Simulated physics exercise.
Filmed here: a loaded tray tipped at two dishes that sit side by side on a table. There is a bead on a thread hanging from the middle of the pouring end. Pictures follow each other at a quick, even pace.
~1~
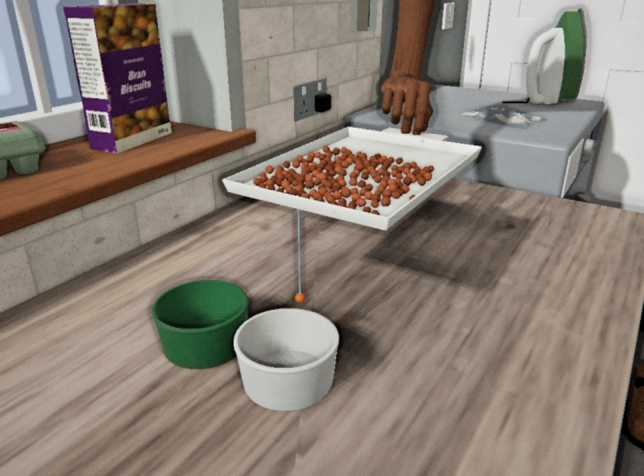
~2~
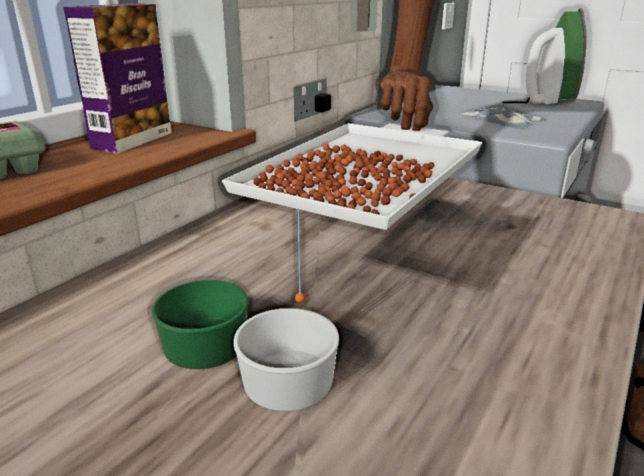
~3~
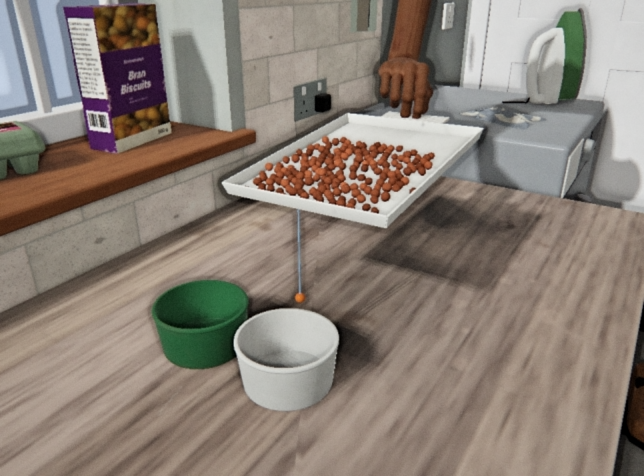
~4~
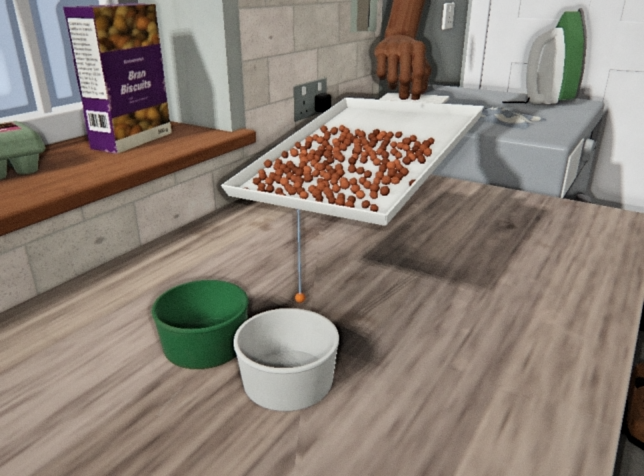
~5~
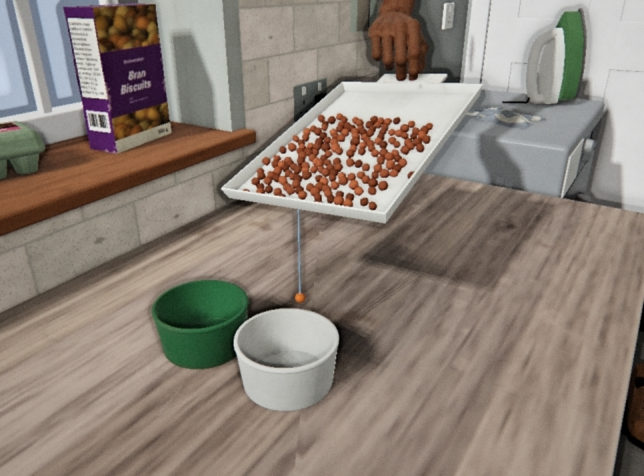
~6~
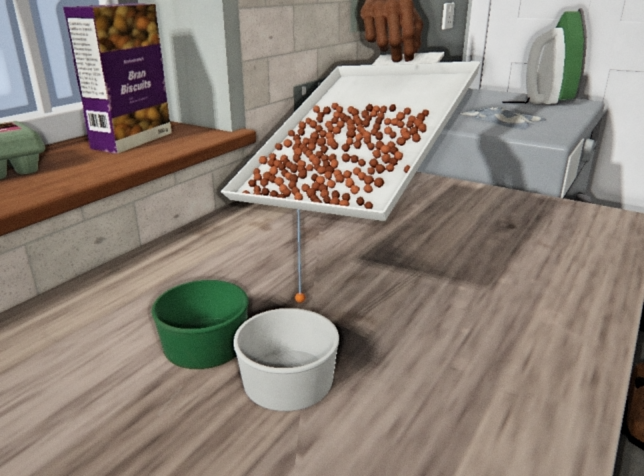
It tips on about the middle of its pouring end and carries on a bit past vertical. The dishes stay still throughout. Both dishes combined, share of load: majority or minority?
Majority.
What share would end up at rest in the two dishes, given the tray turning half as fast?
Result: About 80 per cent.
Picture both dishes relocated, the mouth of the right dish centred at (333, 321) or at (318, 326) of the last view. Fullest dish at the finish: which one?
Result, try one: The left of the two; try two: The left of the two.
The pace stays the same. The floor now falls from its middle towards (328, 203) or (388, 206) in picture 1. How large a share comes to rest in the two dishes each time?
50 % and 10 %, roughly.
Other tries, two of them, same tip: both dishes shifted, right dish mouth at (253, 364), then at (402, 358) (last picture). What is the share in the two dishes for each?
You'd get 20 in a hundred the first time and 20 in a hundred the second.
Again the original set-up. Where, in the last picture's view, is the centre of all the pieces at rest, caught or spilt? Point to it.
Once nothing moves, the middle sits near (230, 349).
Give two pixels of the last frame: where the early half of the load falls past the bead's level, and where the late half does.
I'd say close to (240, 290) at first and close to (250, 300) later on.
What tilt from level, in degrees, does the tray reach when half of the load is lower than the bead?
Somewhere around 115 degrees.
Just after the last frame, tray tipped steeply; almost all on the tray; just a few in the air.
A moment on, tray tipped past a quarter turn; roughly two thirds on the tray; just a few in the right dish; just a few in the left dish; just a few outside both; roughly a quarter in the air.
Further on, tray tipped past a quarter turn; roughly a quarter in the right dish; roughly half in the left dish; roughly a quarter outside both.
When it is over, tray tipped past a quarter turn; roughly a quarter in the right dish; roughly half in the left dish; roughly a quarter outside both.
